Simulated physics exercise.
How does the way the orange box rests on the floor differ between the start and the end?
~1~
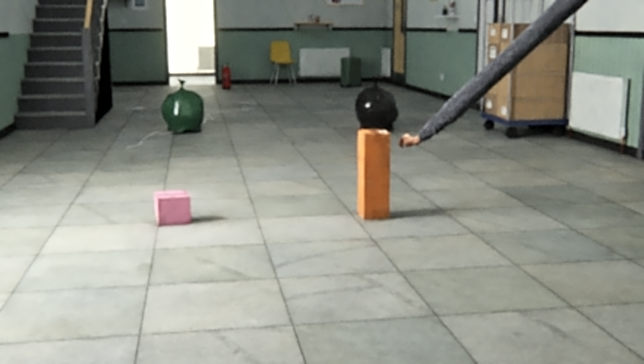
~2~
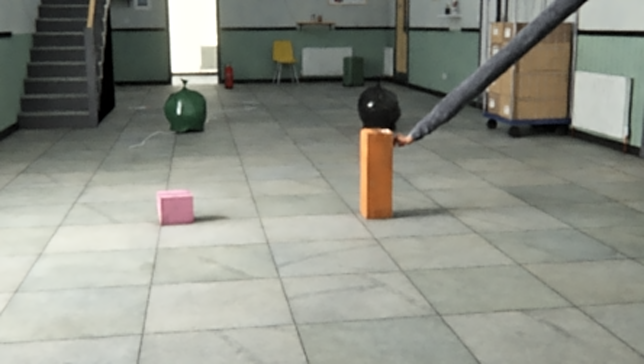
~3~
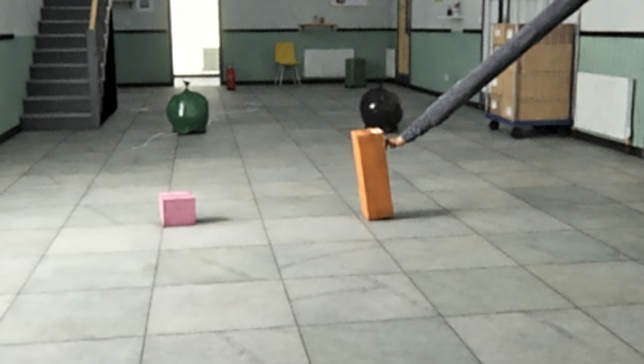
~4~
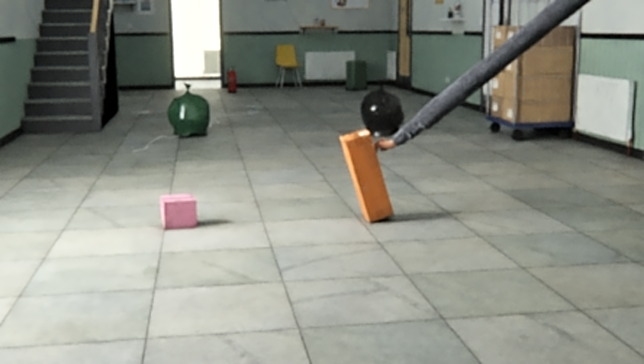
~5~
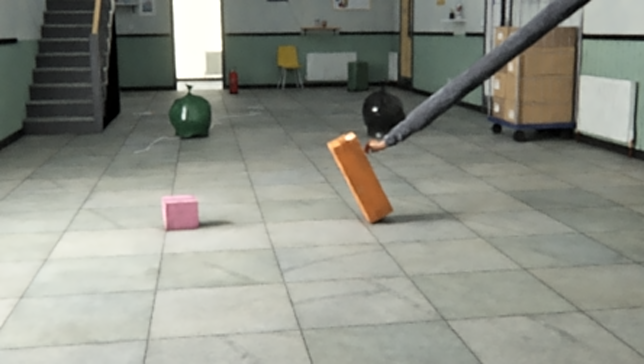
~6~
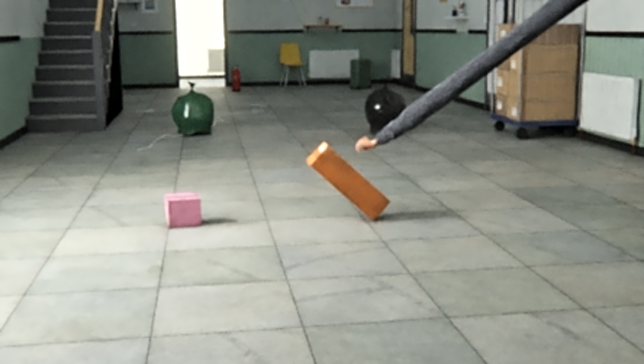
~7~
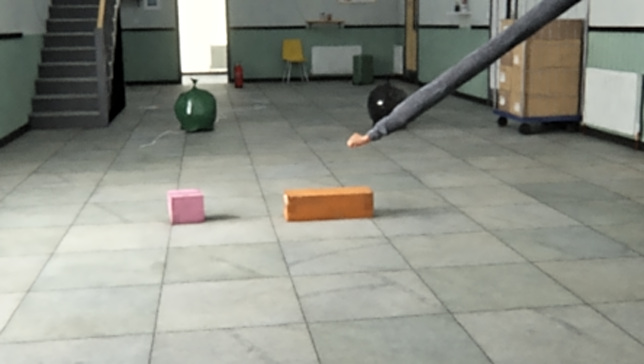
At the start the orange box stands upright, and at the end it lies on its side.
